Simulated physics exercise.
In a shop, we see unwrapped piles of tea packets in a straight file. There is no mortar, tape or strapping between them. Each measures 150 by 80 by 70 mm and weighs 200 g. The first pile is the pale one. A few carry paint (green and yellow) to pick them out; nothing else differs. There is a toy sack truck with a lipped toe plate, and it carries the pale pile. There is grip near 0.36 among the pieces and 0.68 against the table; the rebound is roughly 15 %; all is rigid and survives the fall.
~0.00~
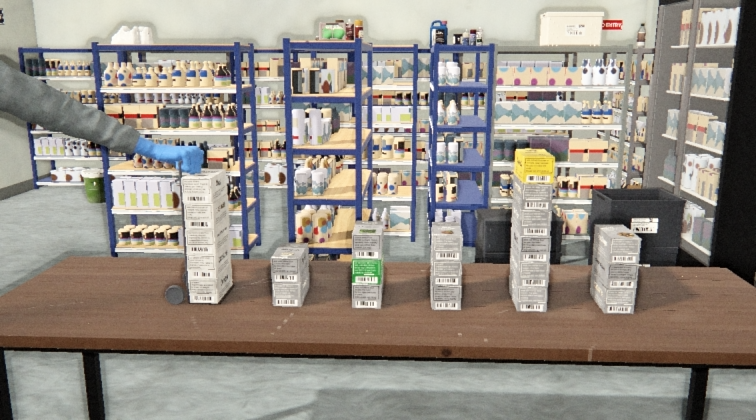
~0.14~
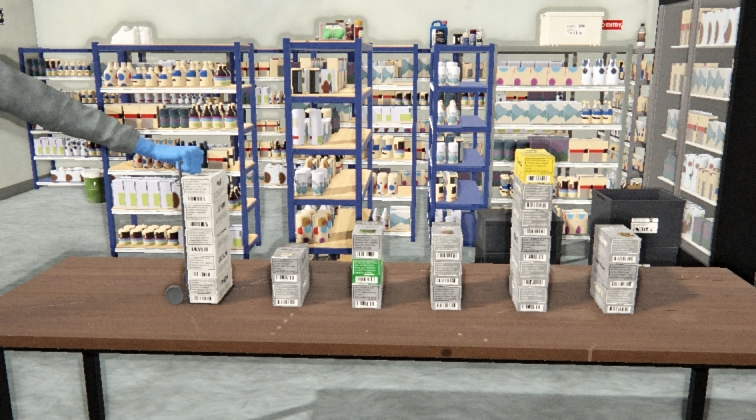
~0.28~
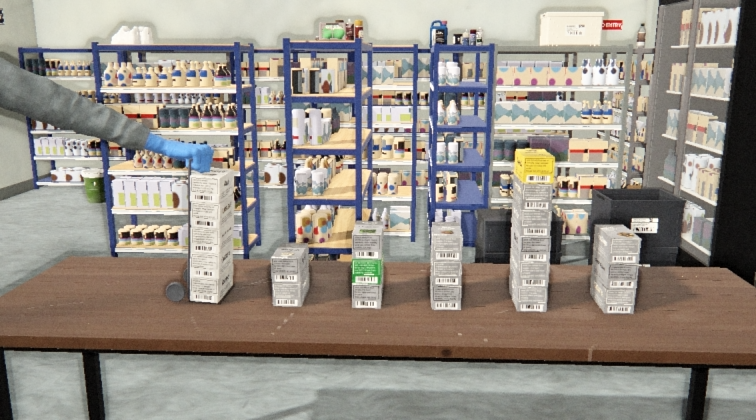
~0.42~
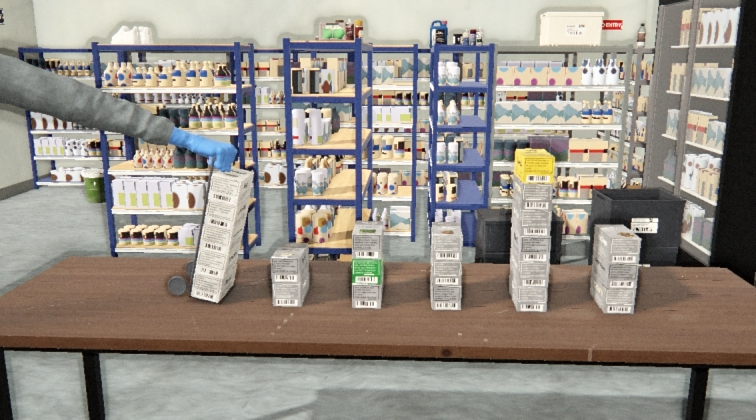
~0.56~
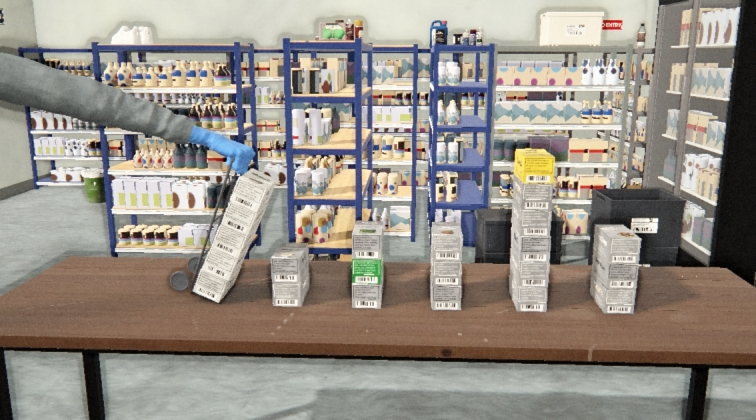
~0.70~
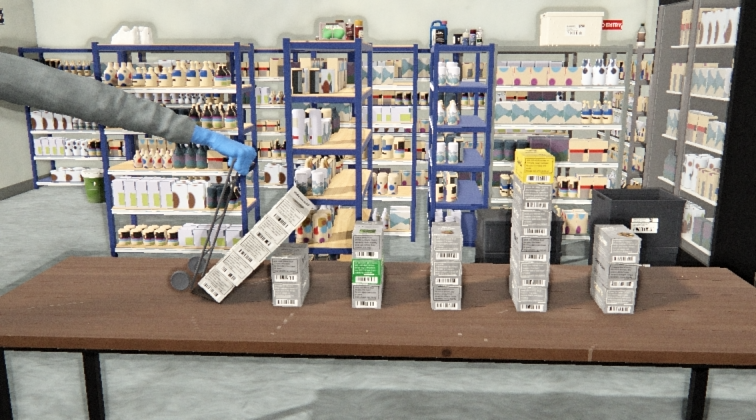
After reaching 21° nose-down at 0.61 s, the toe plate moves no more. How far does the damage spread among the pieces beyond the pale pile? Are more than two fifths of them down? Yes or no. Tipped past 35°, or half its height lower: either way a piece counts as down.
No.
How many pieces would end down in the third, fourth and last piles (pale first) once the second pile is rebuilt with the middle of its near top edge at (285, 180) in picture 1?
You'd get third 3, fourth 3 and last 0.
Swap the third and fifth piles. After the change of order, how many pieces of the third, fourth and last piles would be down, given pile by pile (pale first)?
Down per pile: Third 0, fourth 0, last 0.
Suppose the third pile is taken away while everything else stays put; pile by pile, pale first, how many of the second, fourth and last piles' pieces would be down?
Second 1, fourth 0, last 0.
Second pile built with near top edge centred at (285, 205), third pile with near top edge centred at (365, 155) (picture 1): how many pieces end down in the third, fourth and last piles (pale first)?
Pile by pile that makes third 5, fourth 1, last 3.
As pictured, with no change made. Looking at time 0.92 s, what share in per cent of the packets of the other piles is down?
0 per cent.
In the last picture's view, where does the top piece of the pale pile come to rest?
Resting point in the last picture: Around (334, 287).
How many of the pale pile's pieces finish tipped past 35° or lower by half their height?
Count: 5.
After 0.78 s, 5 of the pale pile down; none of the 17 other packets down, 1 disturbed.
After 0.92 s, 5 of the pale pile down; none of the 17 other packets down, 4 disturbed; green packet 5° from how it stood.
After 1.22 s, 5 of the pale pile down; 3 of the 17 other packets down; green packet 65° from how it stood, 24 mm lower.
In the end (2.3 s), 5 of the pale pile down; 3 of the 17 other packets down; green packet 68° from how it stood, 55 mm lower; yellow packet unmoved. That is 18 per cent. From the last view, middles, green packet near (400, 283), yellow packet near (534, 166).
